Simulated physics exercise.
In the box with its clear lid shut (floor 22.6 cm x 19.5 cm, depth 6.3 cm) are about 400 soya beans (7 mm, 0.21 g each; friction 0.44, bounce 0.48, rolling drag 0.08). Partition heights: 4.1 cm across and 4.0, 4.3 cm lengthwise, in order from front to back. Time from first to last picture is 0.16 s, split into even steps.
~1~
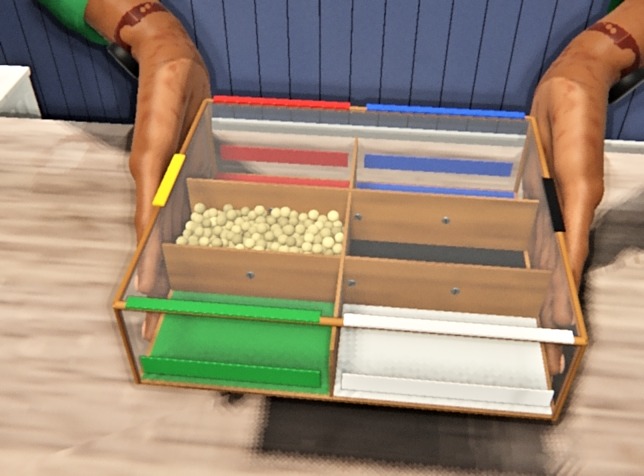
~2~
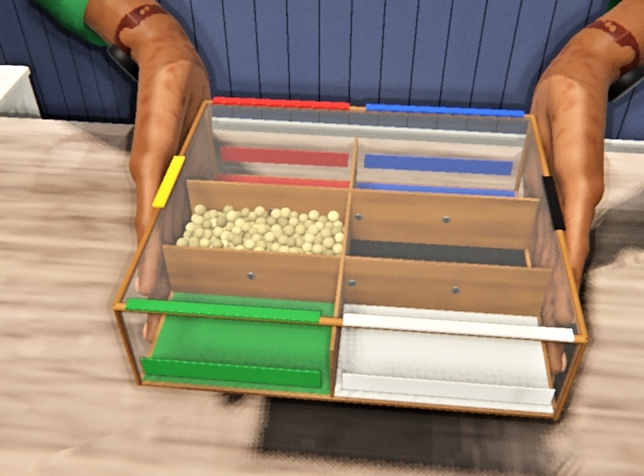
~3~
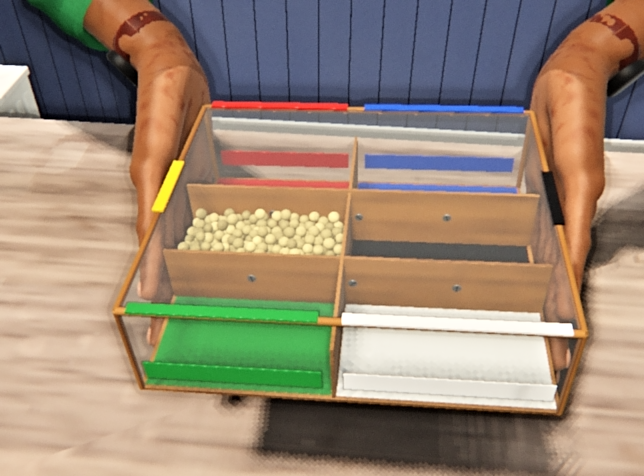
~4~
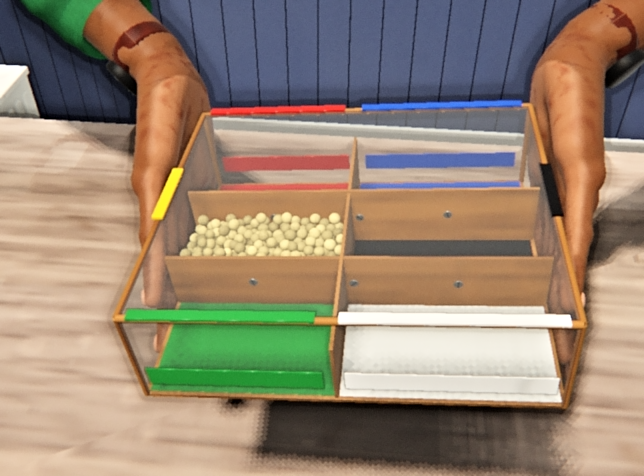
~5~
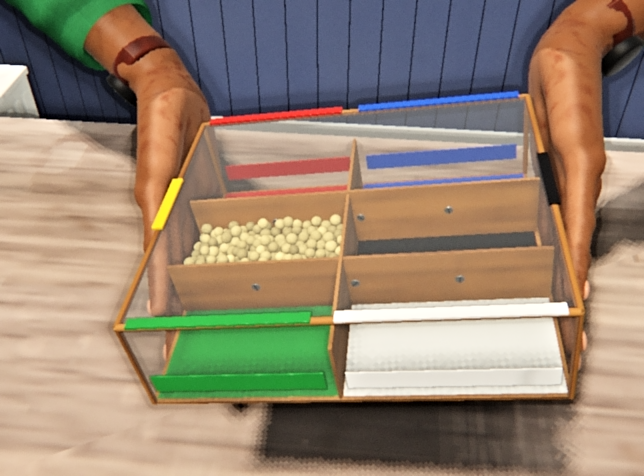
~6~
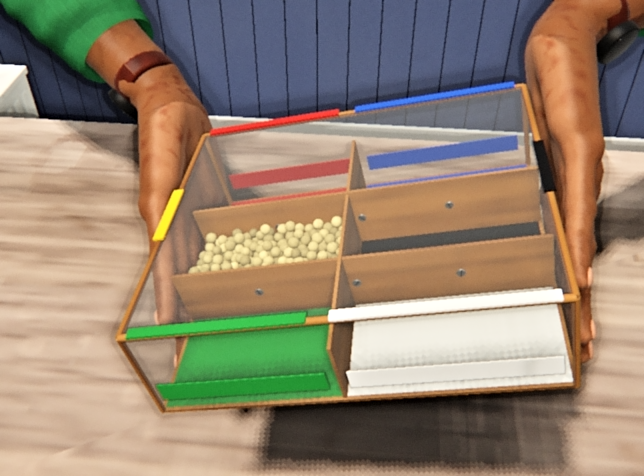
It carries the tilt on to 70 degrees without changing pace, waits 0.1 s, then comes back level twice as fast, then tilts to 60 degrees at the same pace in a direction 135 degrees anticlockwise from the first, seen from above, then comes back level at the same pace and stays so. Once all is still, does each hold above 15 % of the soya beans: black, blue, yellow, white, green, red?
In the black compartment: Below; in the blue compartment: Below; in the yellow compartment: Above; in the white compartment: Below; in the green compartment: Below; in the red compartment: Below.
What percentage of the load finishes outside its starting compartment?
About 5 %.
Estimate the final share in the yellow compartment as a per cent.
Result, approx.: 95 in a hundred.
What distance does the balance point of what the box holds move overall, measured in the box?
About 1.5 cm.
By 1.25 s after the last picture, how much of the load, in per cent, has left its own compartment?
Roughly 0 per cent.
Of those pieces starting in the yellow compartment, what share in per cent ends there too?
Estimate: Some 90 per cent.
Then, 0.68 s after the last picture, tilt 61 degrees; yellow 100 %; middle of all pieces near (307, 319).
Then, 1.25 s after the last picture, tilt 29 degrees; yellow 100 %; middle of all pieces near (237, 215).
Then, 1.77 s after the last picture, tilt 38 degrees; yellow 95 %, green 5 %; middle of all pieces near (274, 235).
Then, 2.27 s after the last picture, tilt 0 degrees; yellow 95 %, green 5 %; middle of all pieces near (279, 262).
In the end, black 0 %, blue 0 %, yellow 95 %, white 0 %, green 5 %, red 0 %.
